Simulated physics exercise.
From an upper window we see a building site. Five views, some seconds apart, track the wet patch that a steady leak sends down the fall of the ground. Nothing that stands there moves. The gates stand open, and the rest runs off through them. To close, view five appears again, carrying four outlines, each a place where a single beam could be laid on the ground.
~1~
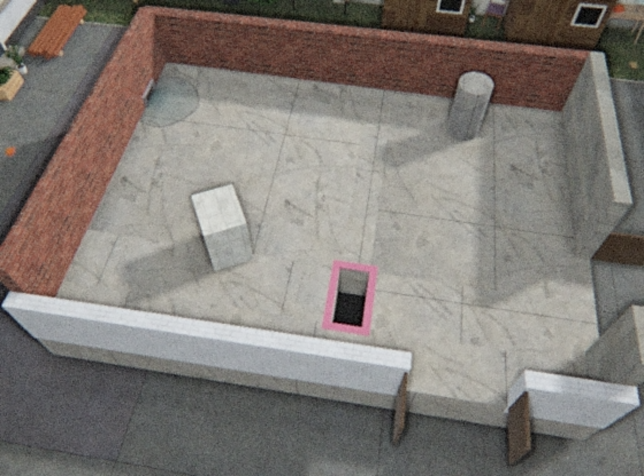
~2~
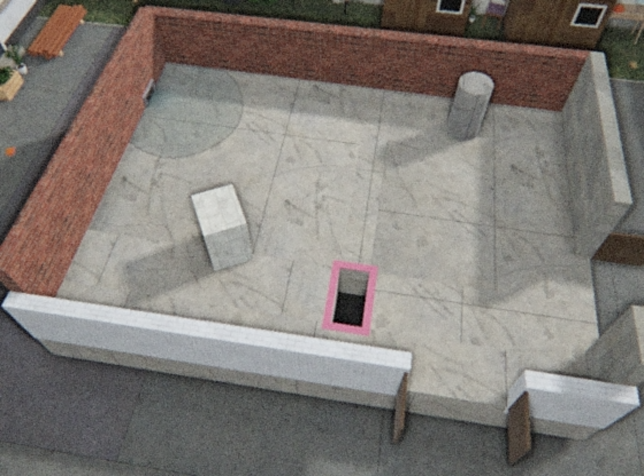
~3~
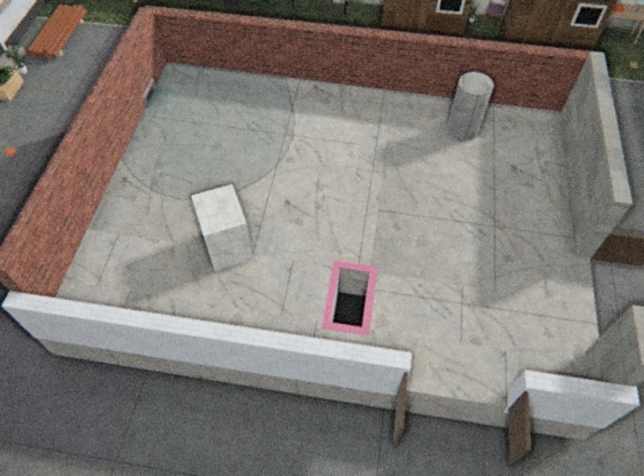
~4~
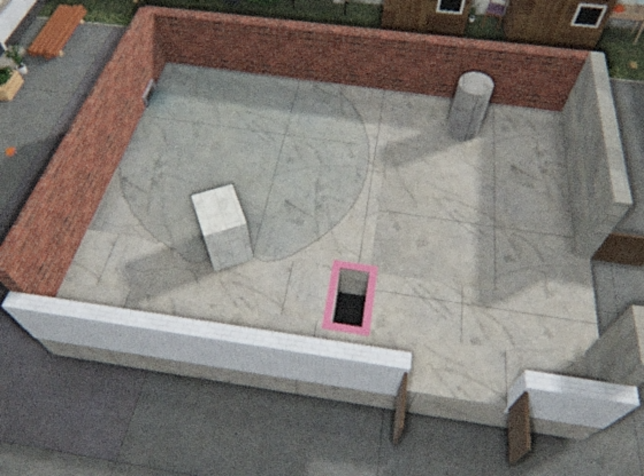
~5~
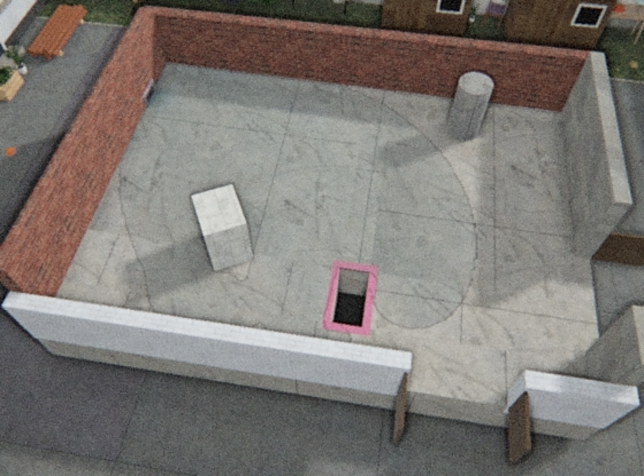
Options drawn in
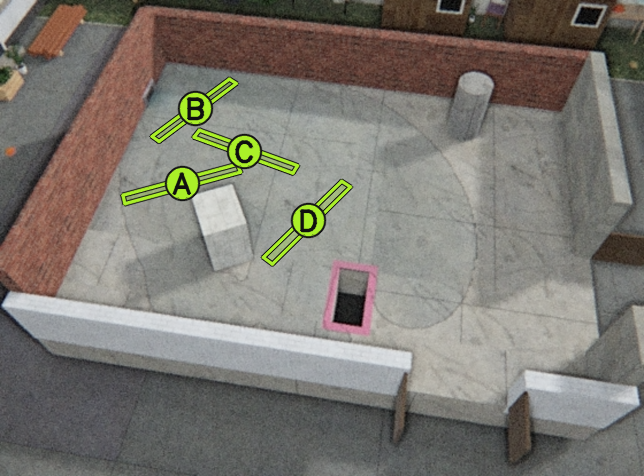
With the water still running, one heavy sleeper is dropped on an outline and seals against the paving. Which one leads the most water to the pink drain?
Go for B.
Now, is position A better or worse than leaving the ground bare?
It is worse.
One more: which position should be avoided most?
That is position D.
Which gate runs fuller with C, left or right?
The right gate.
In lime, A from (123, 199) to (238, 168); B from (155, 138) to (232, 81); C from (196, 133) to (295, 169); D from (267, 260) to (346, 184).
For position A, about 19 % of the stream goes into the pink drain, about 81 % out by the gates.
For position B, about 30 % of the stream goes into the pink drain, about 70 % out by the gates.
For position C, about 19 % of the stream goes into the pink drain, about 81 % out by the gates.
For position D, about 12 % of the stream goes into the pink drain, about 88 % out by the gates.
